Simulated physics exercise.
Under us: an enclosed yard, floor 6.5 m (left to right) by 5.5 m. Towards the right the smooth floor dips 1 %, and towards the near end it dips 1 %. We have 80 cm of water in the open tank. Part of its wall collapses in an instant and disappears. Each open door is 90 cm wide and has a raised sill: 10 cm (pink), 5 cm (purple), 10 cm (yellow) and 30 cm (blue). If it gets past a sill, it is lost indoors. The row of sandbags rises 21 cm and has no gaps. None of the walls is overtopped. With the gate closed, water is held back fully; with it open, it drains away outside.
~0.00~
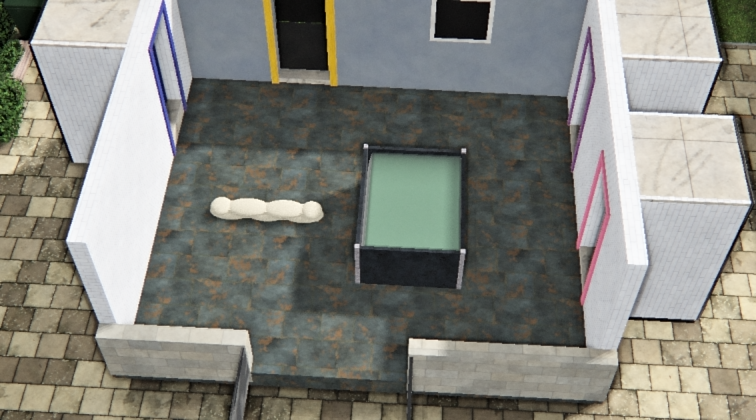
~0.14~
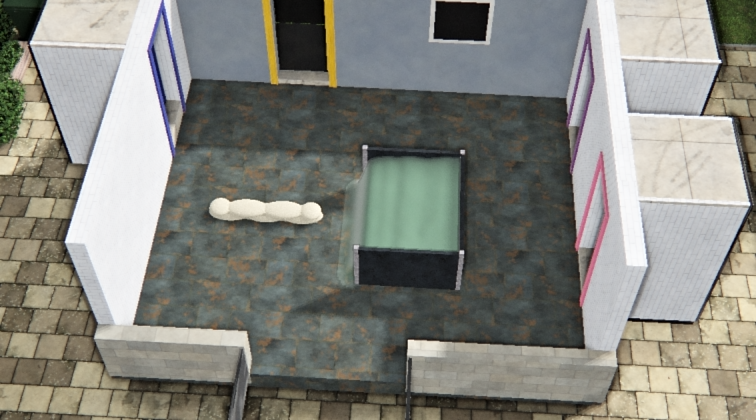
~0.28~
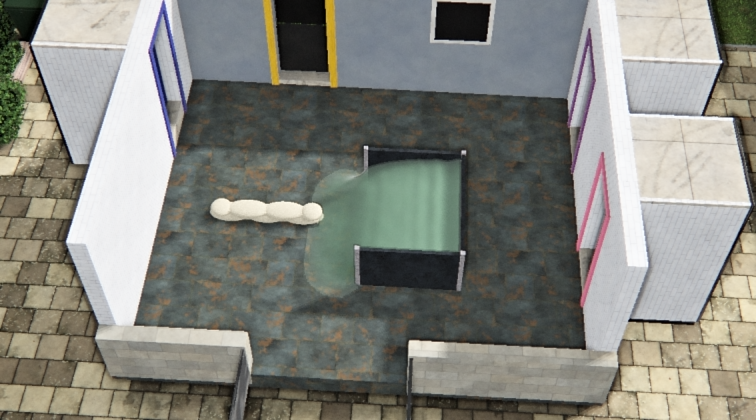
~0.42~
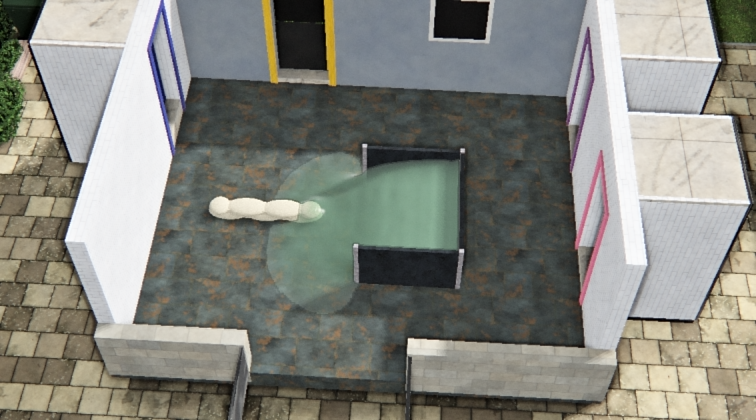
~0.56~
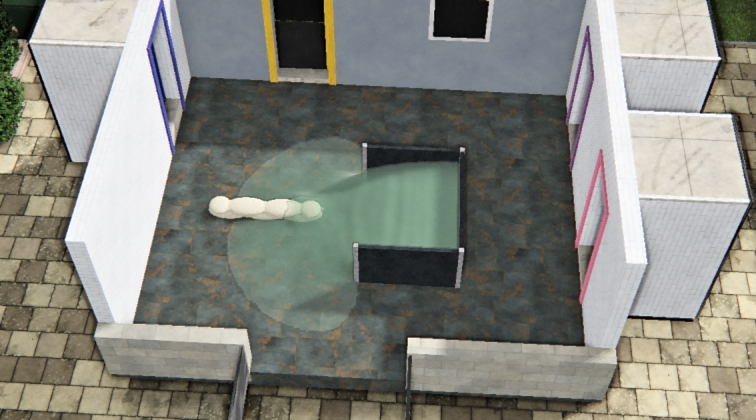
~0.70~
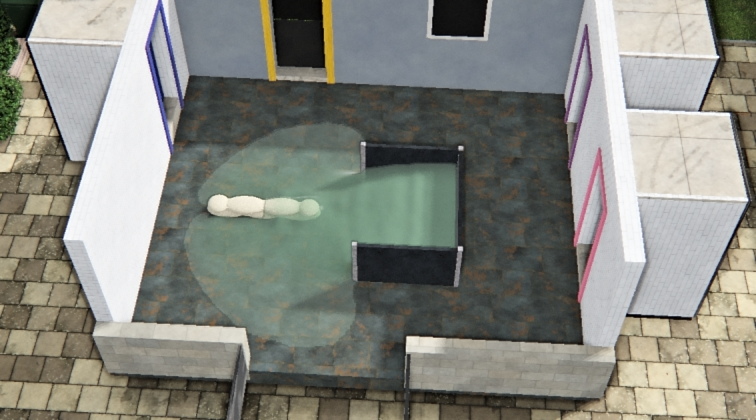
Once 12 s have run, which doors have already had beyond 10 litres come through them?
As I see it, pink door: Limit unbroken, purple door: Limit broken, yellow door: Limit unbroken, blue door: Limit unbroken.
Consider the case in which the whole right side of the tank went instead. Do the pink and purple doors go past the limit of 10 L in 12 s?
Result: Pink limit passed, purple limit passed.
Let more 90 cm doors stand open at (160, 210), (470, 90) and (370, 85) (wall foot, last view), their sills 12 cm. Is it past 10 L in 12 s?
Well, the first is on the high side, the second is on the low side, and the third is on the low side.
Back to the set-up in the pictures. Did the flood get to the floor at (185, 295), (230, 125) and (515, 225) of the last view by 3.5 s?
First spot submerged, second submerged, third not yet wet.
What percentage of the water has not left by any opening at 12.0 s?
That would be close to 72 per cent.
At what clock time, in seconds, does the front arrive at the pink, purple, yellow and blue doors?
Pink = 6.5 s, purple = 5.5 s, yellow = 1.6 s, blue = 1.2 s.
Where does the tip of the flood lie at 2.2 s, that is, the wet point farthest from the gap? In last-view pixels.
I'd put it close to (190, 77).
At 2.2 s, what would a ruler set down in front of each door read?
In centimetres - pink: 0, purple: 0, yellow: 5, blue: 21.
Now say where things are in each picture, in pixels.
Still water, 80 cm deep, in the open tank at (412, 201), in the first picture.
The front is at a hidden place, 1.0 m from the gap at (363, 222); 0.5 m2 of floor is under water; 80 cm left at the back of the open tank, in the second picture.
The front is at (338, 173), 1.3 m from the gap at (364, 223); 1.6 m2 of floor is under water; 73 cm left at the back of the open tank, in the third picture.
Water pours out at (363, 223) and has run 1.6 m, to (294, 298); typically 12 cm deep outside, 68 cm at the open tank's back, in the fourth picture.
The front is at (235, 267), 2.1 m from the gap at (363, 222); 5.4 m2 of floor is under water; 65 cm left at the back of the open tank, in the fifth picture.
The front is at (189, 247), 2.7 m from the gap at (361, 221); 7.8 m2 of floor is under water; 57 cm left at the back of the open tank, in the sixth picture.
After 1.4 s water covers 40 % of the floor and is deepest (38 cm) near (319, 216); pink door not reached, purple door not reached, yellow door not reached, blue door 22 cm at the sill, 0 L in.
After 2.2 s water covers 45 % of the floor and is deepest (42 cm) near (126, 348); pink door not reached, purple door not reached, yellow door 5 cm at the sill, 0 L in, blue door 21 cm at the sill, 0 L in.
After 3.5 s water covers 50 % of the floor and is deepest (24 cm) near (226, 220); pink door not reached, purple door not reached, yellow door 13 cm at the sill, 2 L in, blue door 14 cm at the sill, 0 L in.
After 7.0 s water covers 90 % of the floor and is deepest (14 cm) near (581, 362); pink door 6 cm at the sill, 0 L in, purple door 12 cm at the sill, 17 L in, yellow door 5 cm at the sill, 4 L in, blue door 5 cm at the sill, 0 L in.
After 12.0 s water covers 85 % of the floor and is deepest (12 cm) near (582, 374); pink door 7 cm at the sill, 2 L in, purple door 6 cm at the sill, 79 L in, yellow door 1 cm at the sill, 4 L in, blue door 1 cm at the sill, 0 L in.
